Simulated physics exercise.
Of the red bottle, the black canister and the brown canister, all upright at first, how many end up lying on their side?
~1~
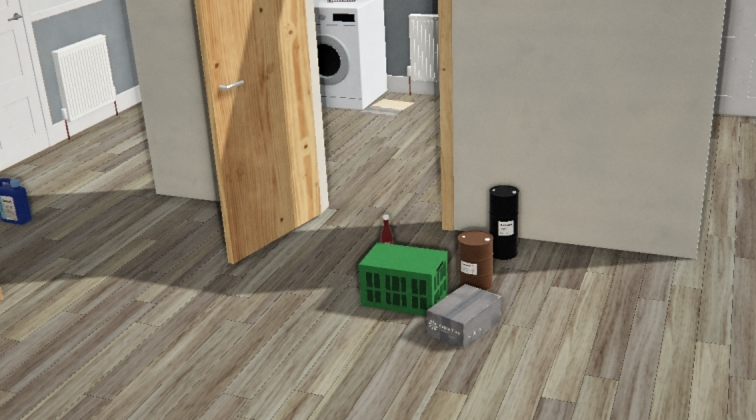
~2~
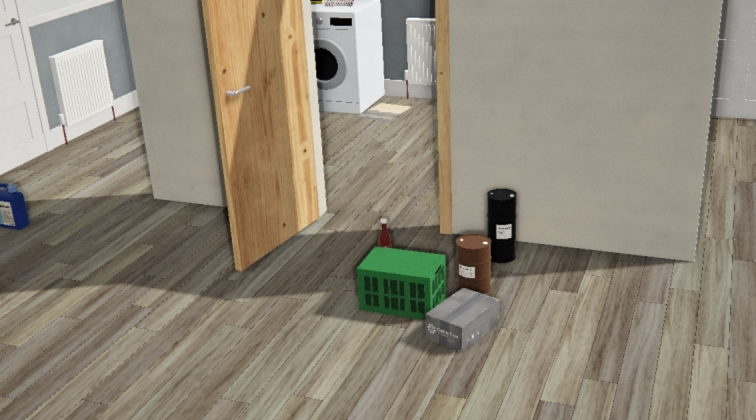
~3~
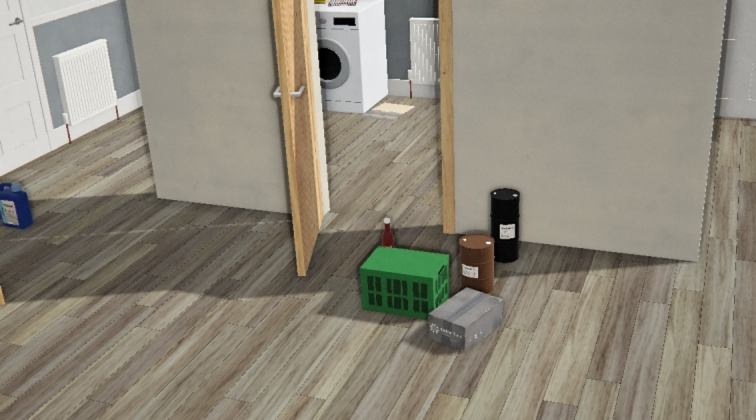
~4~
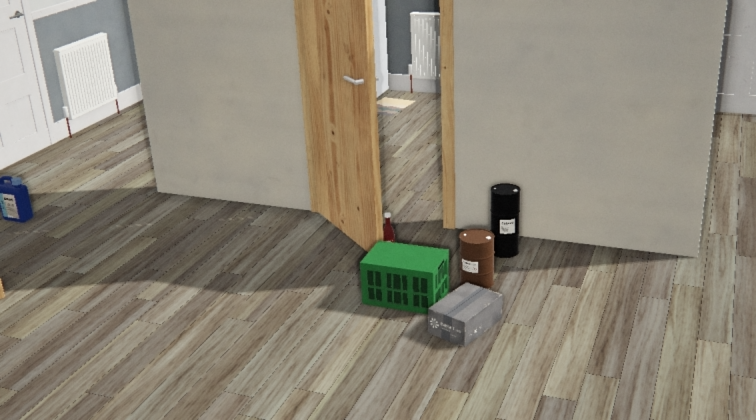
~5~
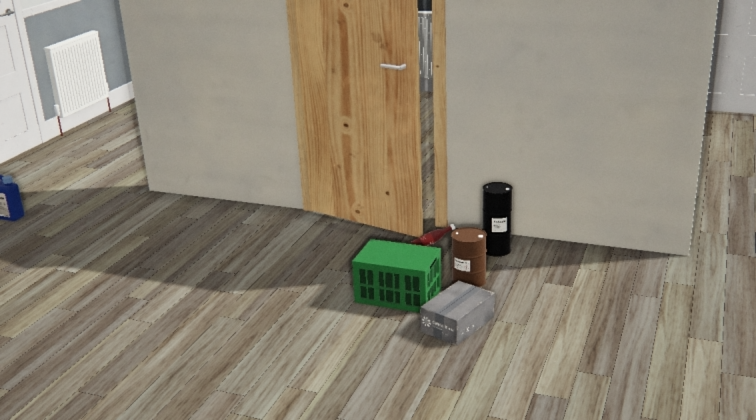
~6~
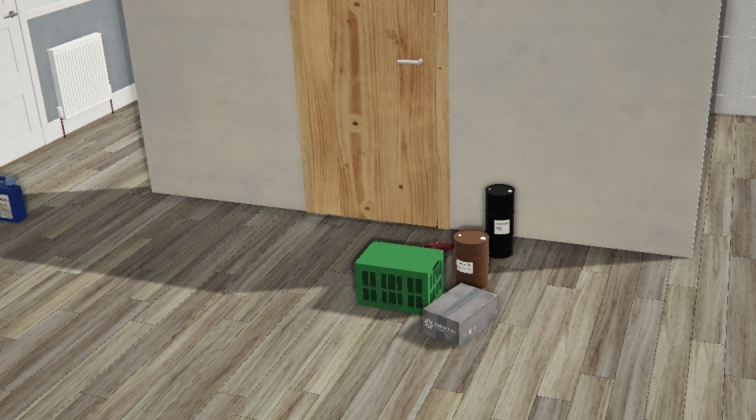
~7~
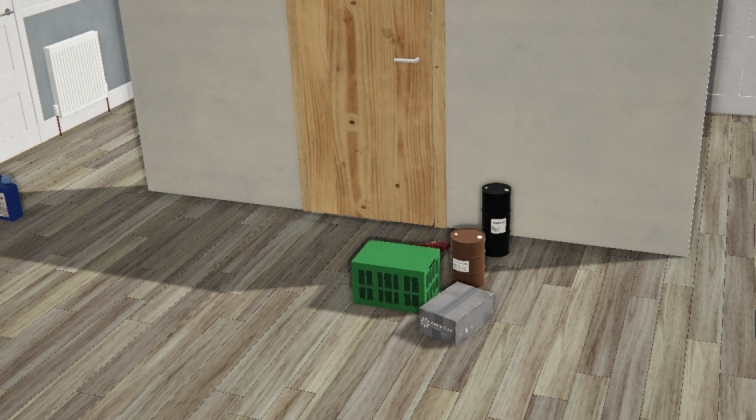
One of them ends up on its side, the red bottle, while the black and brown canisters stay standing.
